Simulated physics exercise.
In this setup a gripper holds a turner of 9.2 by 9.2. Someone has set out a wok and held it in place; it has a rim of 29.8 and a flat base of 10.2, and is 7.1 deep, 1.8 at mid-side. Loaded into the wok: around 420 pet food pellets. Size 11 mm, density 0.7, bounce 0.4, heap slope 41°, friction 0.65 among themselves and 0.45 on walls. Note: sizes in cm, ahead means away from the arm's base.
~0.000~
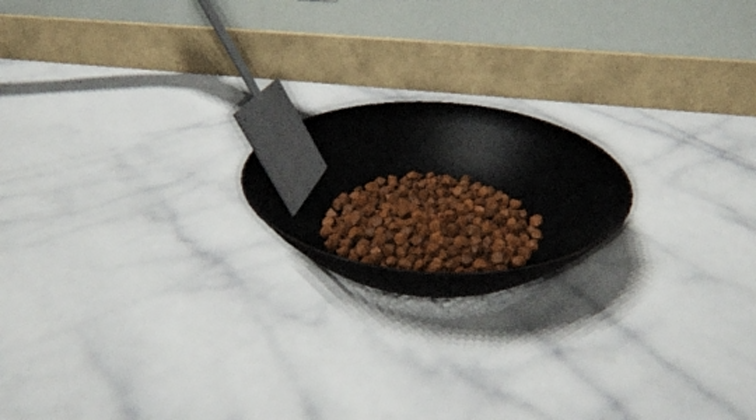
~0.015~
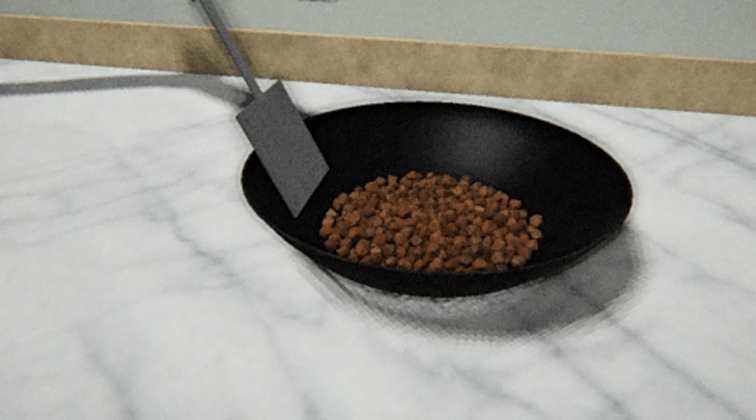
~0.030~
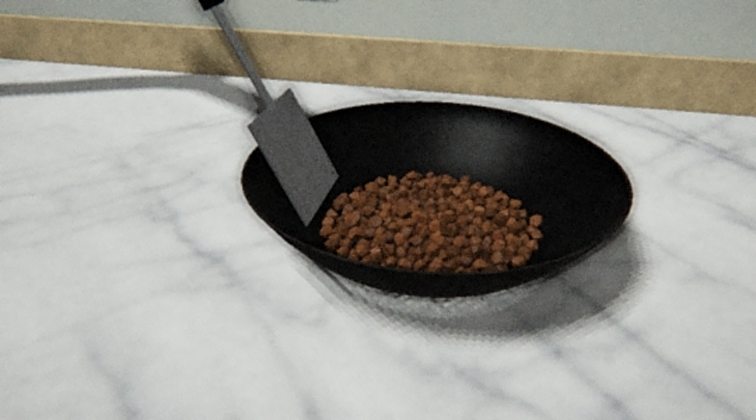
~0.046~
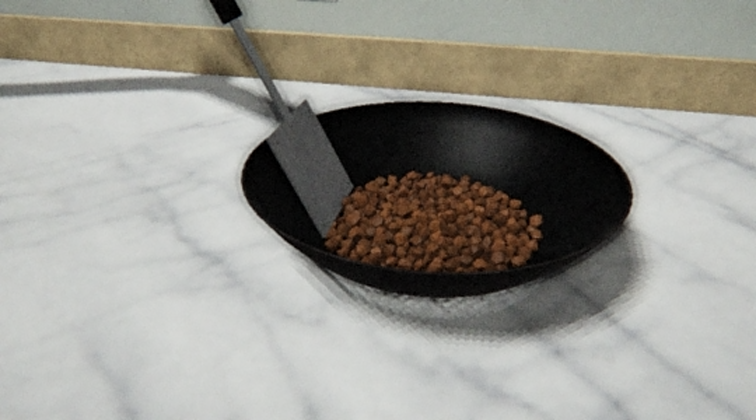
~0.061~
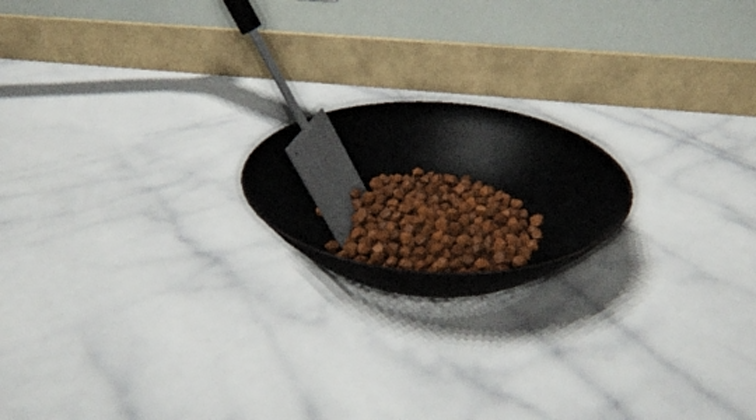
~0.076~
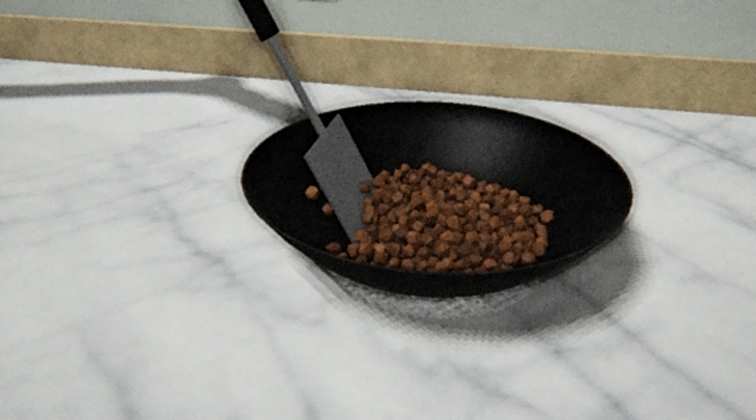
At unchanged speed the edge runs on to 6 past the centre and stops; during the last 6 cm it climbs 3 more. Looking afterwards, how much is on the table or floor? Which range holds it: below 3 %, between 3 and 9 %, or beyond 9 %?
The range between 3 and 9 %.
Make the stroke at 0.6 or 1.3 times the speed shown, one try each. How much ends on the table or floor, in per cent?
Roughly 0 percent for the first try, 15 percent for the second.
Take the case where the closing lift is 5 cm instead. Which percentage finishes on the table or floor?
5 per cent.
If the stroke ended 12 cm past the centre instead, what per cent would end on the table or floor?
In that case about 50 percent ends on the table or floor.
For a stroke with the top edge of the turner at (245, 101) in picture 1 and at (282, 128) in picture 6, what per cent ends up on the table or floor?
It works out to about 0 %, more or less.
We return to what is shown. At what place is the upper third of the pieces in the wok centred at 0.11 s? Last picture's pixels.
Roughly pixel (481, 207).
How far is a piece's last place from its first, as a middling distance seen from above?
Some 6 cm.
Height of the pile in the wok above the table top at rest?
Height at the end: Around 7.5 cm.
After 0.11 s, sloping 63°, highest piece 9 above the table; 421 in the wok.
After 0.15 s, sloping 63°, highest piece 15 above the table; 416 in the wok, 5 on the blade or in flight.
After 0.37 s, sloping 63°, highest piece 27 above the table; 398 in the wok, 10 on the table or floor, 13 on the blade or in flight.
After 1.42 s, sloping 63°, highest piece 7 above the table; 398 in the wok, 23 on the table or floor.
In the end, 398 in the wok, 23 on the table or floor. That is 5 % on the table or floor.
